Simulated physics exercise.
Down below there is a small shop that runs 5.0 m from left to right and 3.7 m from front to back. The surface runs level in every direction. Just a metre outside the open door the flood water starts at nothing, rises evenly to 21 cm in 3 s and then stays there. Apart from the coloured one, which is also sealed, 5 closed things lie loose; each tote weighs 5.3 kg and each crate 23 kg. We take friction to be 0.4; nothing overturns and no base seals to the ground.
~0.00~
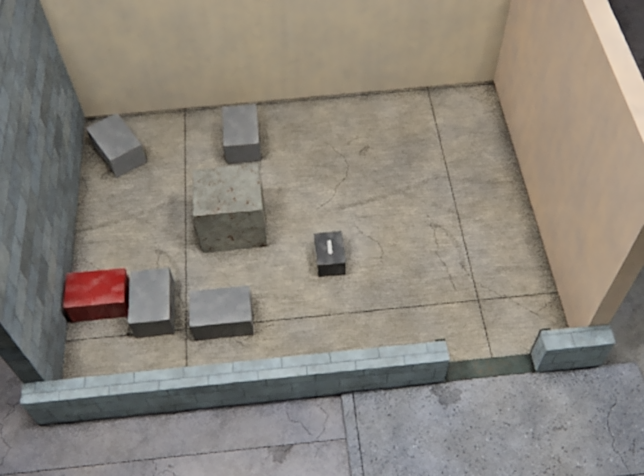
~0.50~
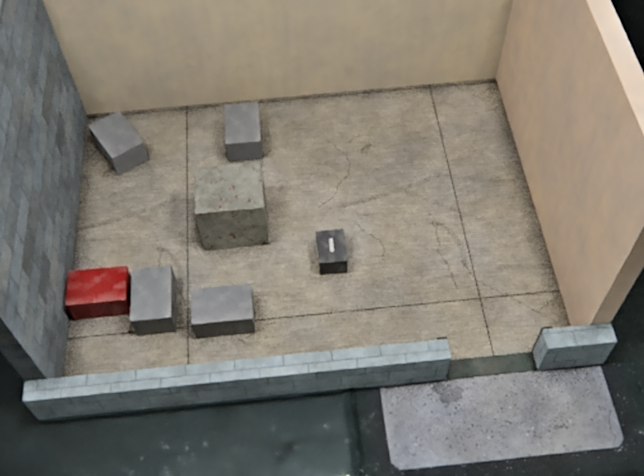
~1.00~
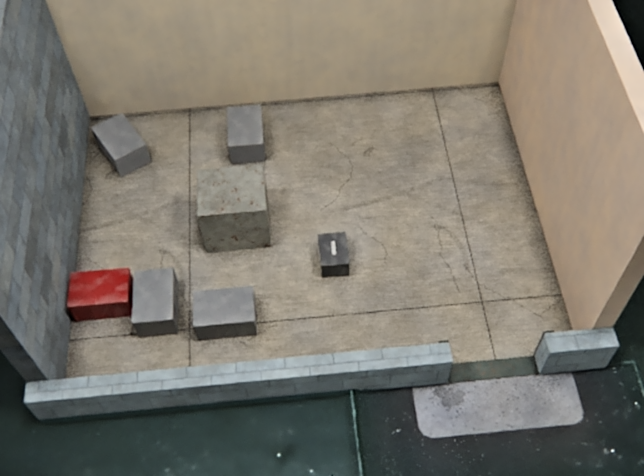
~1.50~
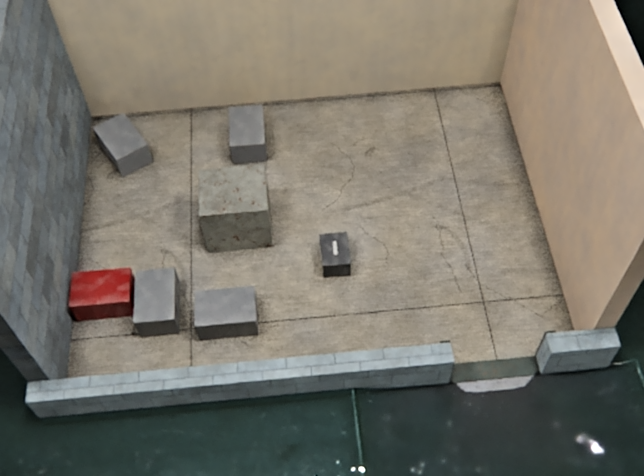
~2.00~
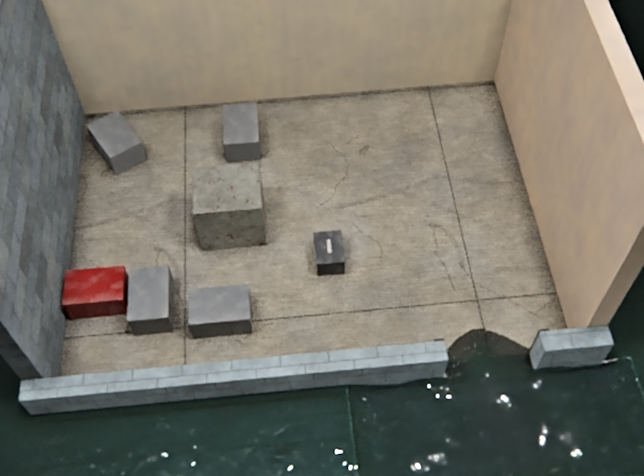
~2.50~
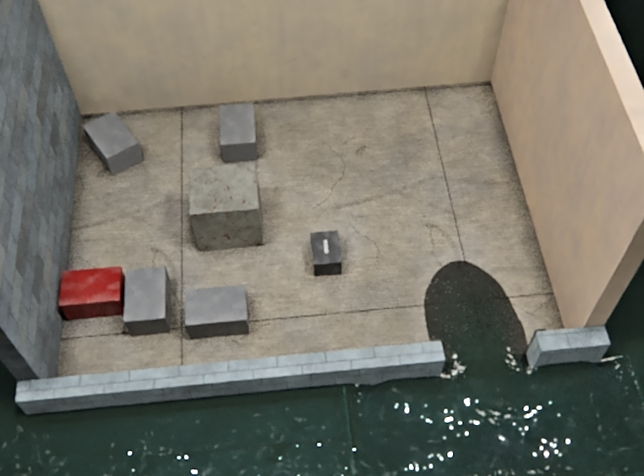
A small walled shop with a level stone floor is seen from high above, with a gap in its low front wall at the right. A red crate sits at the front left beside two grey blocks, with two more grey ones behind, a larger mottled block and a small dark box nearer the middle. Dark water covers the paving outside and spreads through the gap onto the floor, while the objects stay still and the view shifts very slightly.
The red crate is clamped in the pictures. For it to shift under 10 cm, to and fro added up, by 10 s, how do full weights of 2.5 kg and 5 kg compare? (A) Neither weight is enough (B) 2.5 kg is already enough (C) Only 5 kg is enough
B, 2.5 kg is already enough.
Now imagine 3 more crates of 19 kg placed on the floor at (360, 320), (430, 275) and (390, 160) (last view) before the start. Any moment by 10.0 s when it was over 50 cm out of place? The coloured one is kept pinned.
Note, in sequence: Not exceeded, exceeded, not exceeded.
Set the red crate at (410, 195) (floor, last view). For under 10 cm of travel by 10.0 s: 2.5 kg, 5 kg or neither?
Note: None OK.
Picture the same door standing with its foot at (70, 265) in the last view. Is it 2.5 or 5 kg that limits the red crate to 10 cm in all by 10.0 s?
For that position, nothing offered succeeds.
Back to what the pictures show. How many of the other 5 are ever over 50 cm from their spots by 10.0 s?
That adds up to 0.
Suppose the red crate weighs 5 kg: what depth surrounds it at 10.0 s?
Something like 1 centimetres.
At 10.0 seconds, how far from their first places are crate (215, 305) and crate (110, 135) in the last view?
They've ended up 0 cm and 0 cm away, in that order.
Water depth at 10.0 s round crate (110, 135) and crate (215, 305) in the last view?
First roughly 6 cm, second roughly 2 cm.
After 3.5 s the red crate would be 0 cm from its start with 2.5 kg and 0 cm from its start with 5 kg; 0 cm of water round it then.
After 4.5 s the red crate would be 0 cm from its start with 2.5 kg and 0 cm from its start with 5 kg; 0 cm of water round it then.
After 7.0 s the red crate would be 0 cm from its start with 2.5 kg and 0 cm from its start with 5 kg; 0 cm of water round it then.
After 10.0 s the red crate would be 0 cm from its start with 2.5 kg and 0 cm from its start with 5 kg; 1 cm of water round it then.
